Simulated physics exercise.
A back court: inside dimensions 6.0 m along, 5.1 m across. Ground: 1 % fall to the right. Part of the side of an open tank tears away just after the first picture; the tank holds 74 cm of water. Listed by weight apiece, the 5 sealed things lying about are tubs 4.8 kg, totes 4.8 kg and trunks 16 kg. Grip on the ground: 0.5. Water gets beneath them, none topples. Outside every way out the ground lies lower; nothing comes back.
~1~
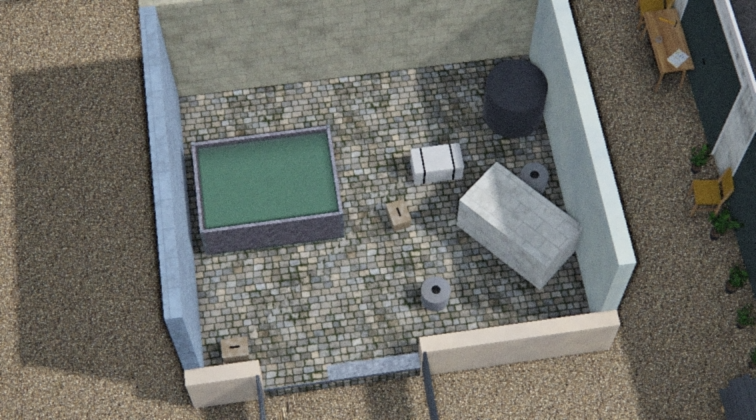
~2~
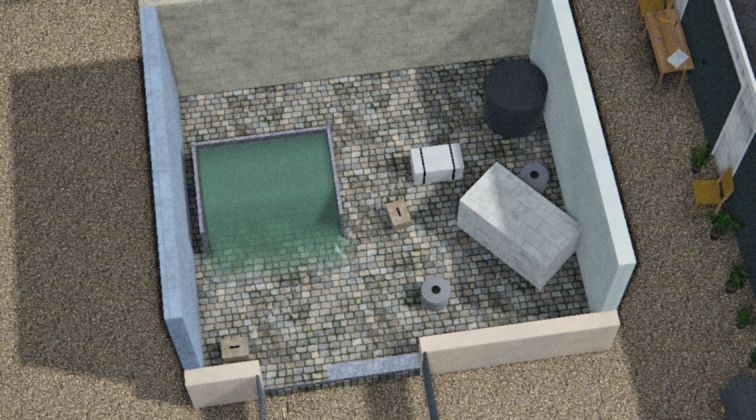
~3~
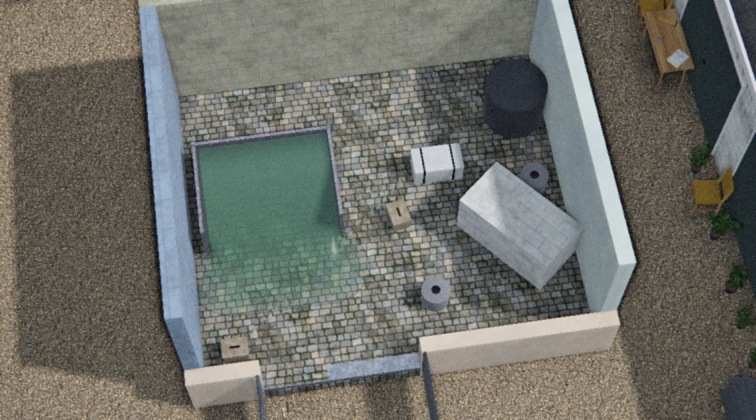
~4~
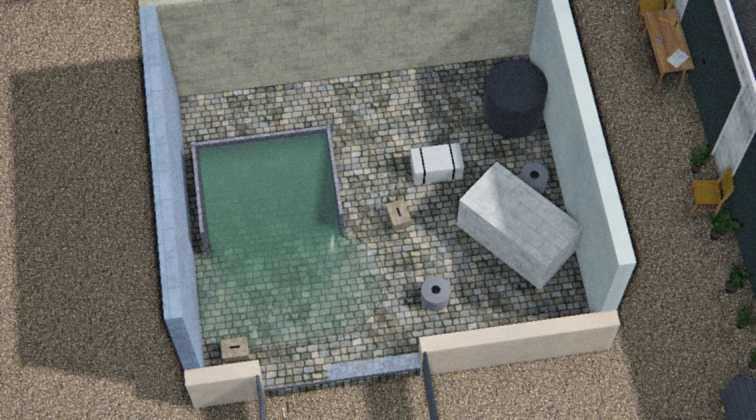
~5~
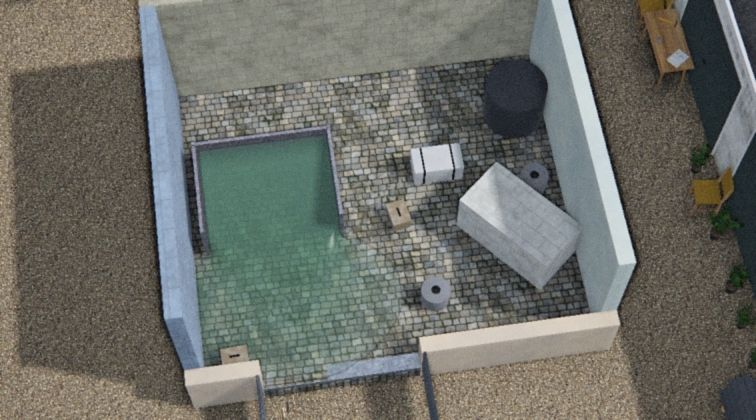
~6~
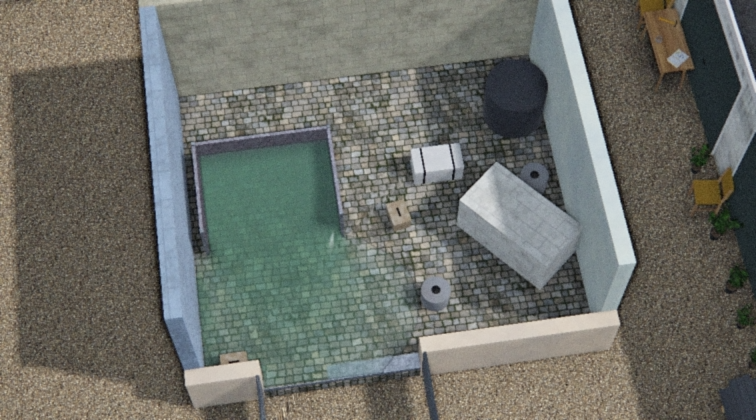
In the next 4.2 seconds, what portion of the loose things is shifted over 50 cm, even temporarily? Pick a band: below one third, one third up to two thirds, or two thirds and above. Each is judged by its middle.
The share is one third up to two thirds.
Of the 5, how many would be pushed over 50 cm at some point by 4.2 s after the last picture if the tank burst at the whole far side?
Result: 3.
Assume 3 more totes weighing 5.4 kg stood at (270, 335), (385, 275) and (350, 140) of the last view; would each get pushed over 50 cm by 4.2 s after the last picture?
Each in turn ends up beyond the limit, beyond the limit, within the limit.
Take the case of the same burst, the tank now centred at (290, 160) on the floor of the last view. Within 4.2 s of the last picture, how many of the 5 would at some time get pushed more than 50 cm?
The count would be 3.
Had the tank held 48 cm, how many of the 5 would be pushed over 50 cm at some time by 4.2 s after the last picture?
So the tally would be 2.
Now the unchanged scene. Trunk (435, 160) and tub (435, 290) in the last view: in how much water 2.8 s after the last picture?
First about 0 cm, second about 4 cm.
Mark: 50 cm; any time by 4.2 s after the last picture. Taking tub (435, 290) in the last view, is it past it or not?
Result: Above the line.
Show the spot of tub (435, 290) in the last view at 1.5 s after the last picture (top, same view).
(482, 294) or thereabouts.
Then, 0.4 s after the last picture 0 of 5 are over 50 cm from their spots; 1 afloat.
Then, 1.5 s after the last picture 2 of 5 are over 50 cm from their spots; 0 afloat.
Then, 2.8 s after the last picture 2 of 5 are over 50 cm from their spots; 1 afloat.
Then, 4.2 s after the last picture 2 of 5 are over 50 cm from their spots, and 2 have been at some point; 1 afloat.
